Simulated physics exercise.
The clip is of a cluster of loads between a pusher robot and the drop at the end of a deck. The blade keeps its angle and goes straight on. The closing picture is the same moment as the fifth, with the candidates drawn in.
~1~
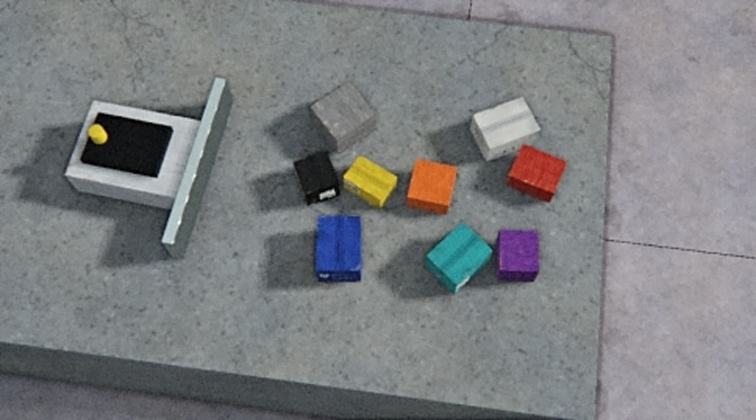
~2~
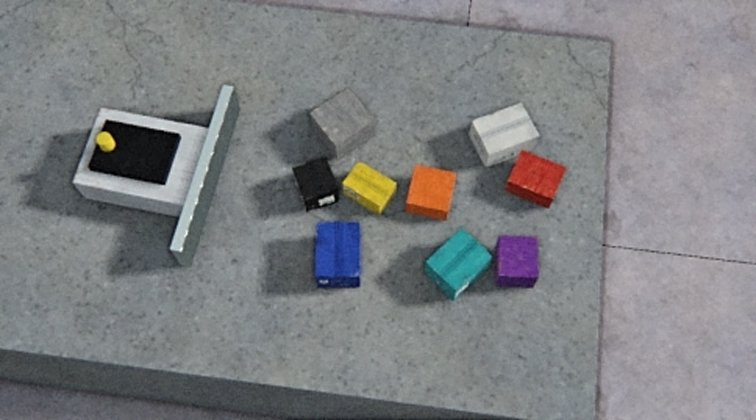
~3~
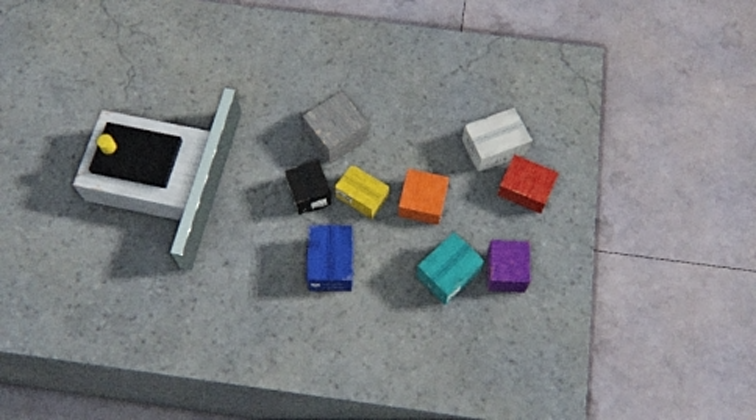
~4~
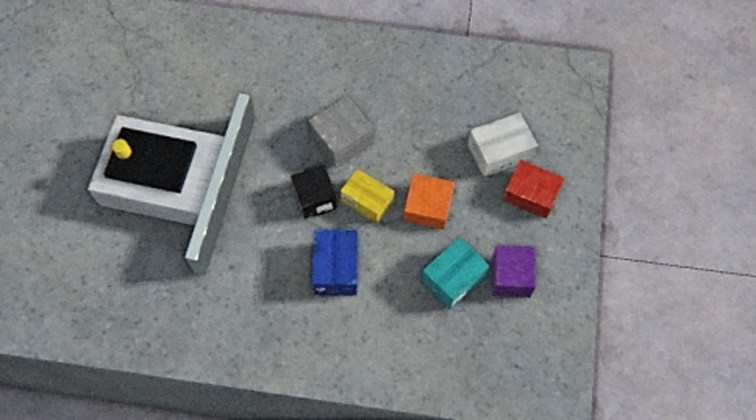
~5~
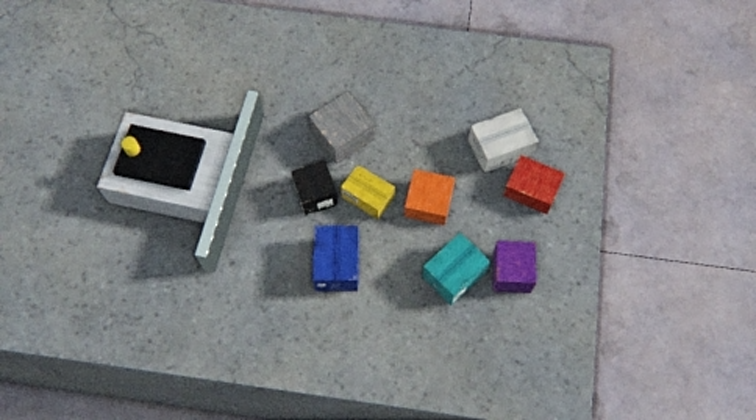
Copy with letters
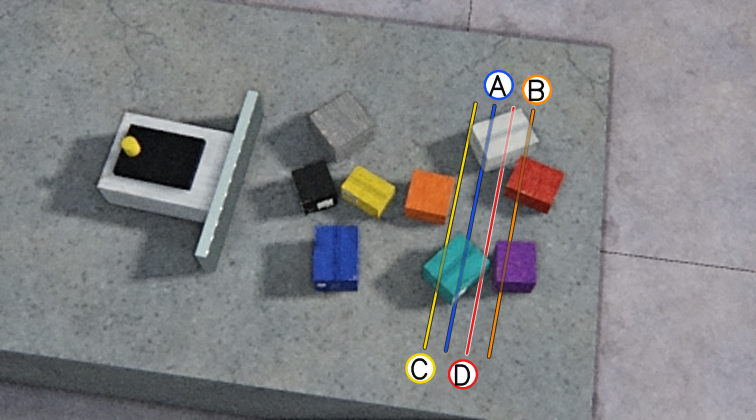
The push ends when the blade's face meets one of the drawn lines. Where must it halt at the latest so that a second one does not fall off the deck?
No farther than D.
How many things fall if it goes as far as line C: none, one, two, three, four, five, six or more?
In all, none.
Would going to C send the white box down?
No.
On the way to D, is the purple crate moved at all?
Yes.
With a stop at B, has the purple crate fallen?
Yes.
On the copy, A at (472, 222); B at (512, 227); C at (452, 219); D at (492, 224).
On D. First, robot (259, 170); grey crate (380, 133); orange crate (433, 198).
Then, robot (353, 182); red crate (569, 181); purple crate (527, 265).
Finally, robot (426, 192); orange crate (599, 221); red crate (599, 176); none fallen.
By contrast, A is within the limit but short; B drops two; C is within the limit but short.
